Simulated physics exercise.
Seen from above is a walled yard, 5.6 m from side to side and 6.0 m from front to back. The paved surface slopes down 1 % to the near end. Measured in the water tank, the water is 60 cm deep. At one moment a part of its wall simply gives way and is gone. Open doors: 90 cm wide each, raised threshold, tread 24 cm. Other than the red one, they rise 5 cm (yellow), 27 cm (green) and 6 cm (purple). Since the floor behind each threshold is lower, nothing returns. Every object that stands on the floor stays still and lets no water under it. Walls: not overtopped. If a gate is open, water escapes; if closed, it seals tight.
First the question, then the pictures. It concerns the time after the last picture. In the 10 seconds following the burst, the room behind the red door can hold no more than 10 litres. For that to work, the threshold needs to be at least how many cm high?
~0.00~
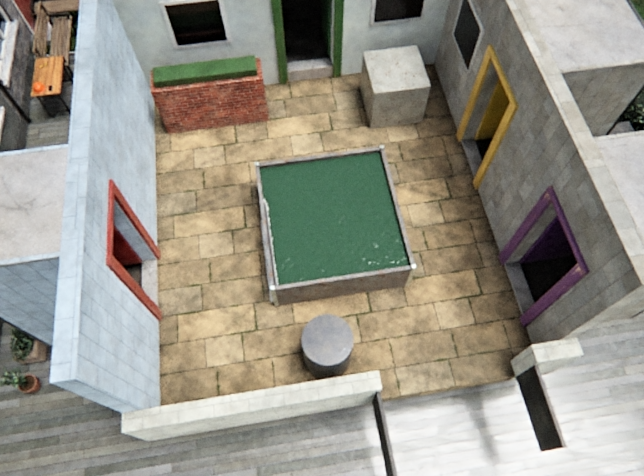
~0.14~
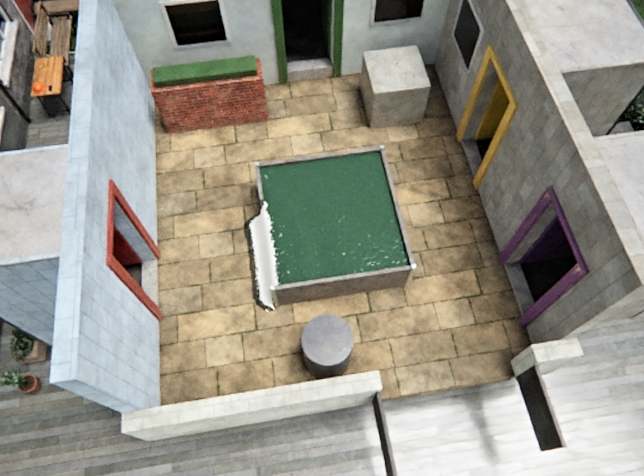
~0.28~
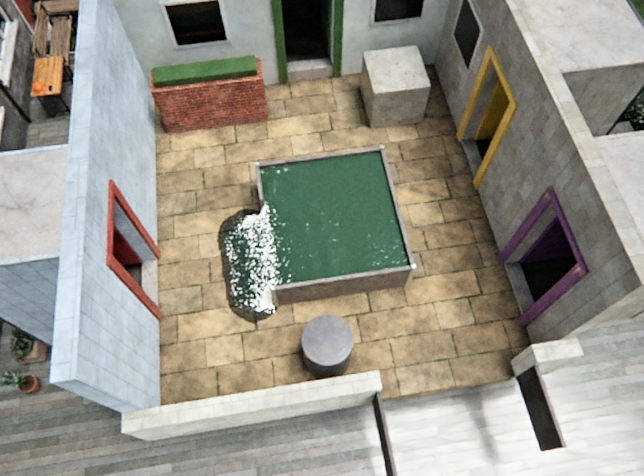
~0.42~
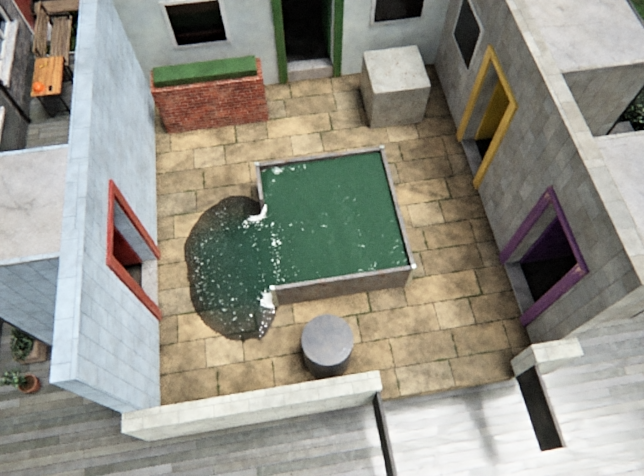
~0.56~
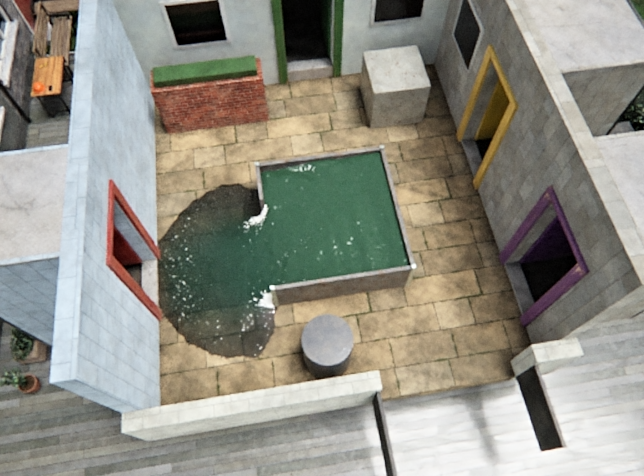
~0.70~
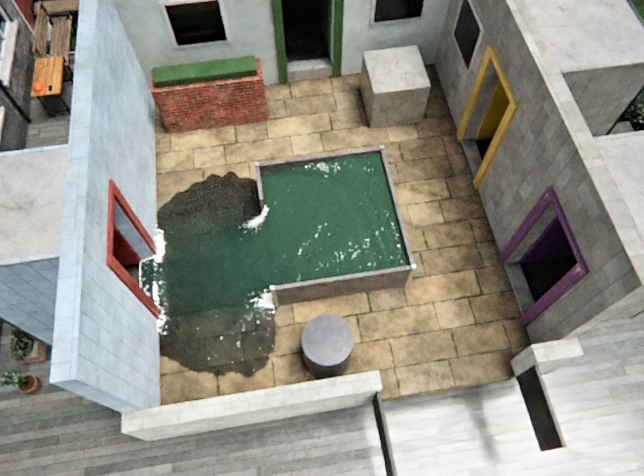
At least about 38 cm high.
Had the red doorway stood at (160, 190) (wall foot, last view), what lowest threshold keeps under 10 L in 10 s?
Roughly 11.0 cm.
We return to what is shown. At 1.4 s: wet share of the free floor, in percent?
Approximately 25 % of it.
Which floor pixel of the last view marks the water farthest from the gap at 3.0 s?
At about (155, 100).
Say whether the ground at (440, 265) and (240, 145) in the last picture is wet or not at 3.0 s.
Taking them in turn, they come out spared and submerged.
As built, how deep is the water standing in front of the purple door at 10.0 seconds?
Some 7.5 centimetres.
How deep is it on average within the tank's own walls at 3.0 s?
It averages roughly 23 centimetres.
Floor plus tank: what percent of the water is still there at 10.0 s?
Around 66 in a hundred parts remain.
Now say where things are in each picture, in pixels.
In the first frame, still water, 60 cm deep, in the water tank at (331, 216); the red door at (138, 259) is dry.
In the second frame, water pours out at (271, 253) and has run 0.3 m, to (257, 285); about 9 cm deep outside, 60 cm at the back.
In the third frame, the front is at (224, 246), 0.8 m from the gap at (272, 254); 1.1 m2 of floor is wet, 60 cm left at the back.
In the fourth frame, the gap is at (272, 255), the front 1.3 m out at (192, 267); the back of the water tank holds 60 cm.
In the fifth frame, the gap is at (272, 255), the front 1.9 m out at (159, 272); the back of the water tank holds 59 cm.
In the sixth frame, the front is at (143, 297), 2.1 m from the gap at (272, 255); 4.9 m2 of floor is wet, 55 cm left at the back; water is at the red door at (138, 259).
After 1.4 s water covers 25 % of the floor, deepest (35 cm) near (160, 322); 24 cm at the red door, 146 litres in over its 6 cm threshold.
After 3.0 s water covers 40 % of the floor, deepest (30 cm) near (162, 418); 25 cm at the red door, 487 litres in over its 6 cm threshold.
After 10.0 s water covers 95 % of the floor, deepest (11 cm) near (162, 418); 9 cm at the red door, 771 litres in over its 6 cm threshold.
At the red door as built, the water arrived by 0.7 s and peaked near 33 cm at 2.2 s.
Run again over the same 10 s with other heights there, 23 litres in over 35 cm, 1 litre over 41 cm. The limit of 10 litres is kept from about 38 cm up.
